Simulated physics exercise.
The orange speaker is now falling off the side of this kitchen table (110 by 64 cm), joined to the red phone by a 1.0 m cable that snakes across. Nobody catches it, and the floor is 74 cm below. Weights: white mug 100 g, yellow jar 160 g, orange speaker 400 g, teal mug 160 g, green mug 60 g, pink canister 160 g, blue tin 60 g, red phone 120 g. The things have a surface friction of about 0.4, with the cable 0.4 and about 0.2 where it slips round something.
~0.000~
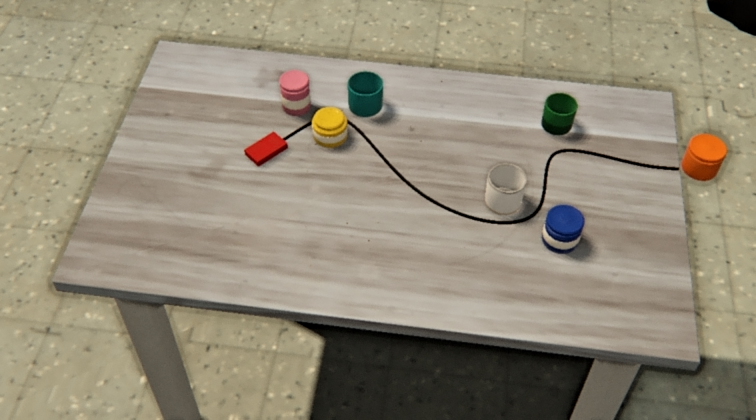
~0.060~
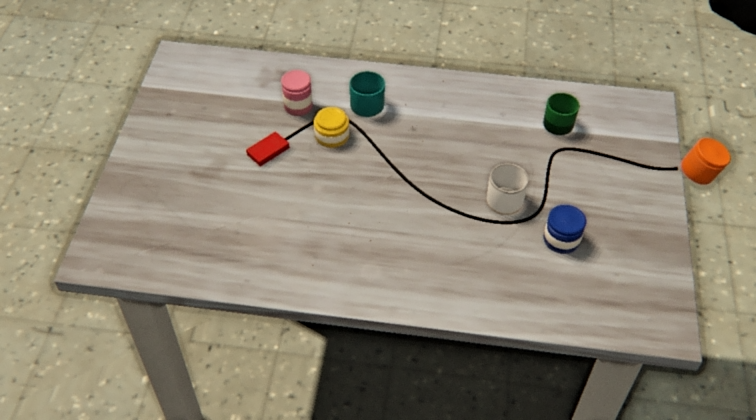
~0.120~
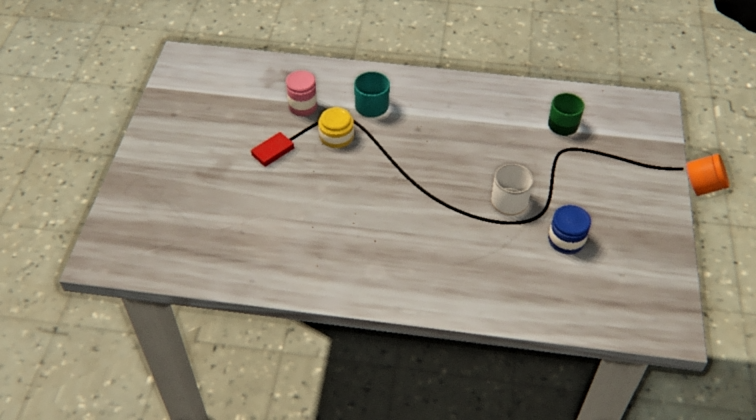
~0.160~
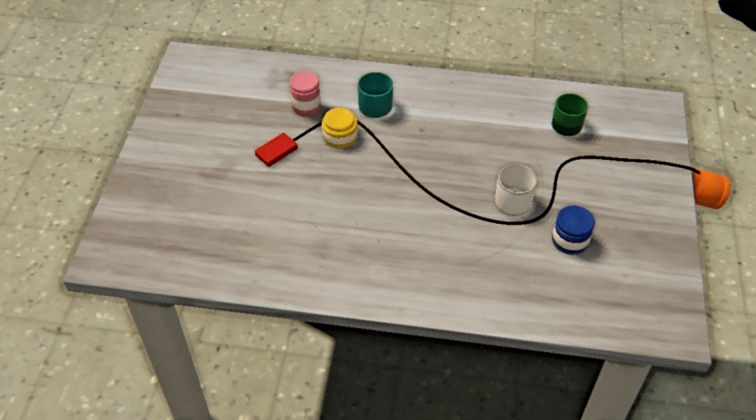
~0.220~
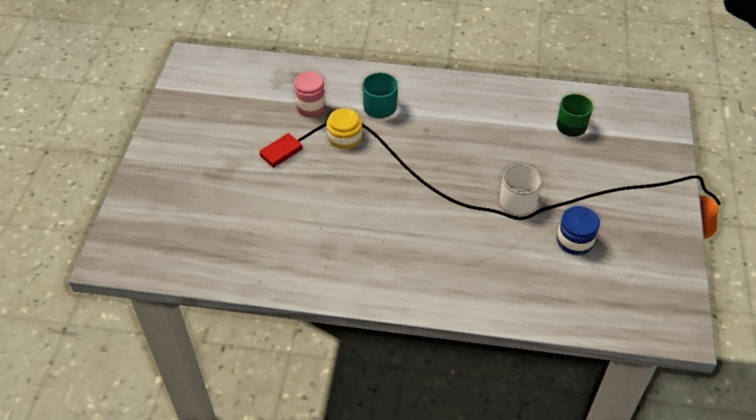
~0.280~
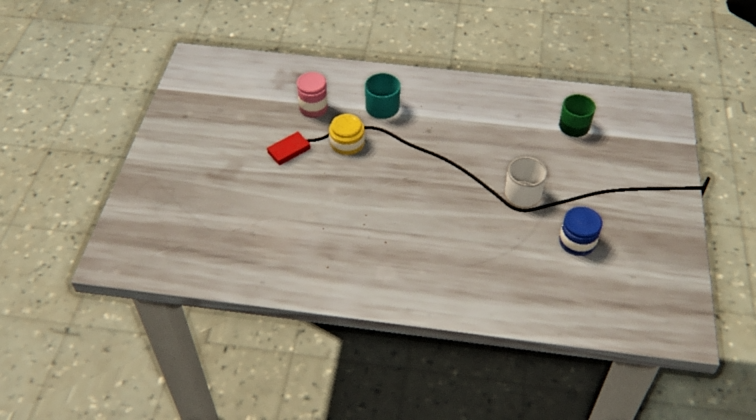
To begin with, an orange container tilts over the right edge of a wooden table, linked by a snaking black cable to a red block among jars and mugs. It drops past the edge and out of sight as the cable straightens, then the red block, yellow jar and clear mug shift slightly.
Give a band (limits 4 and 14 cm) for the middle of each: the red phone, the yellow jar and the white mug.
Result: Red phone travels a long way, yellow jar shifts a middling way, white mug ends far away.
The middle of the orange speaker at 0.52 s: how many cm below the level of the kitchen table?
50 cm.
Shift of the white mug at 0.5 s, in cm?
It has shifted some 20 centimetres from where it began.
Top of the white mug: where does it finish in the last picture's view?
(557, 104).
At 0.5 s, the cable's tail end at (435, 142); red phone 26 cm off its start, white mug 20 cm off its start, yellow jar 9 cm off its start.
At 0.7 s, the cable's tail end at (562, 157); red phone 50 cm off its start, white mug 21 cm off its start, yellow jar 9 cm off its start.
At 1.0 s, the cable's tail end at (585, 164); red phone 55 cm off its start at (566, 153), white mug 21 cm off its start at (556, 104), yellow jar 9 cm off its start at (350, 155).
At 1.2 s, the cable's tail end at (585, 164); red phone 55 cm off its start, white mug 21 cm off its start, yellow jar 9 cm off its start.
At 2.4 s, the cable's tail end at (585, 164); red phone 55 cm off its start at (566, 153), white mug 21 cm off its start at (557, 104), yellow jar 9 cm off its start at (350, 155), orange speaker over the edge.
